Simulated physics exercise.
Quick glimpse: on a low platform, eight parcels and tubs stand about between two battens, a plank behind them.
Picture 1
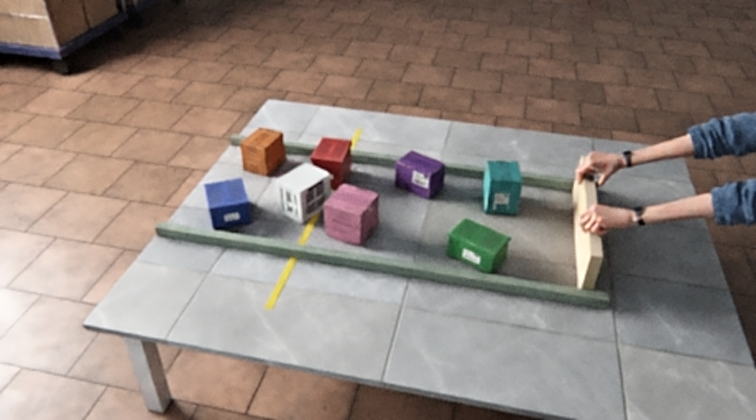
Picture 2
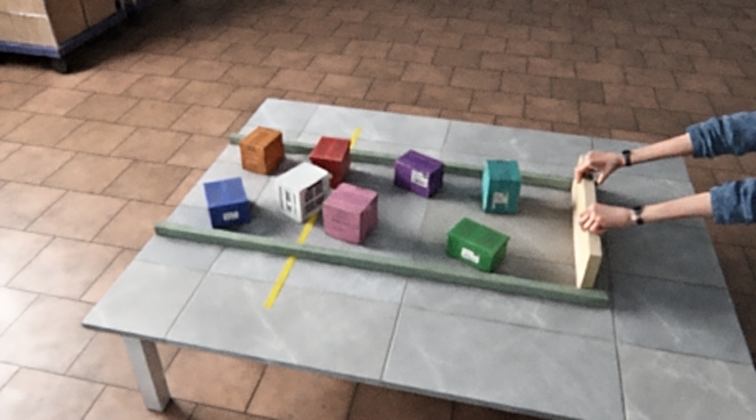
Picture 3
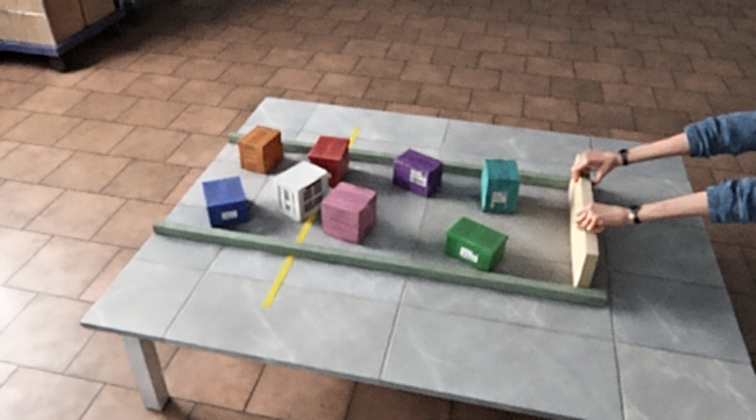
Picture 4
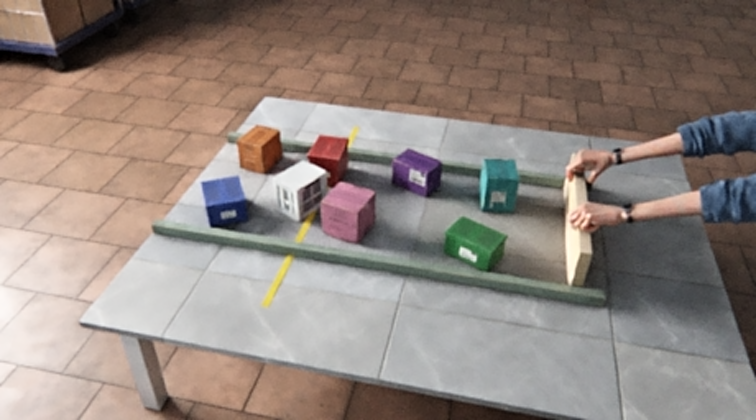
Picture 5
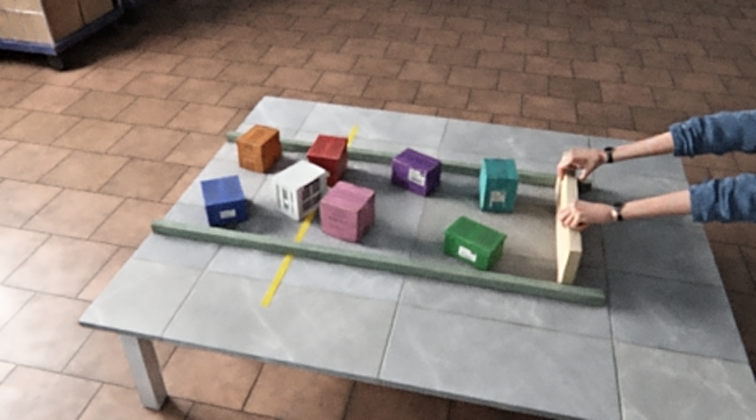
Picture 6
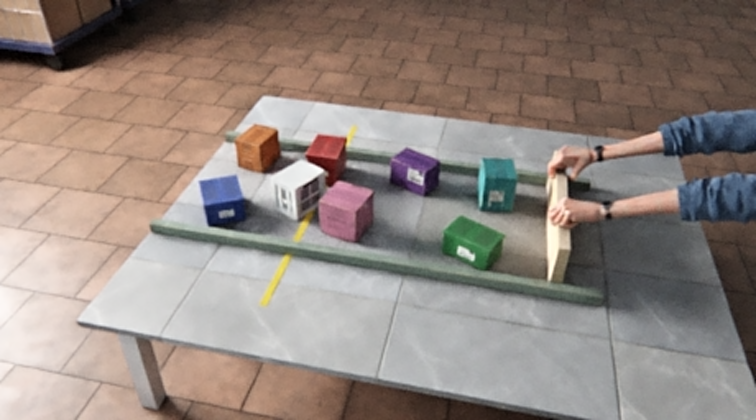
The footage shows eight coloured boxes standing between two green battens on a low tiled platform, while a pair of hands at the right slides an upright plank a short way left towards them; the boxes stay in place.
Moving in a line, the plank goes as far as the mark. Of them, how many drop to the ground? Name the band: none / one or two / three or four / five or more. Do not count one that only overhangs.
Band: None.
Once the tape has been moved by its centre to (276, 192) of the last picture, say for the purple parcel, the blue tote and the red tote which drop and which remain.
Well, the purple parcel hangs in there, the blue tote hangs in there, and the red tote leaves the top.
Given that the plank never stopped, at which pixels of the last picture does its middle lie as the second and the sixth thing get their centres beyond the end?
I'd say close to (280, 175), and after that close to (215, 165).
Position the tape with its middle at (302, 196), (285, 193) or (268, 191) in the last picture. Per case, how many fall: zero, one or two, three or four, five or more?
One or two, just one or two, one to two.
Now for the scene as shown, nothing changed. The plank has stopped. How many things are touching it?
2.
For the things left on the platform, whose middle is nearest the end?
The orange box ends up foremost.
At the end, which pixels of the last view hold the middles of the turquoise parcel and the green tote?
You'll find the turquoise parcel at roughly (315, 159) and the green tote at roughly (273, 224).
Soon after, none off yet; blue tote at rest near (222, 200); orange box at rest near (258, 148); white crate at rest near (299, 190).
Then, none off yet; blue tote at rest near (222, 200); orange box at rest near (258, 148); white crate moved a little near (285, 180).
At rest, the number that fall off is zero.
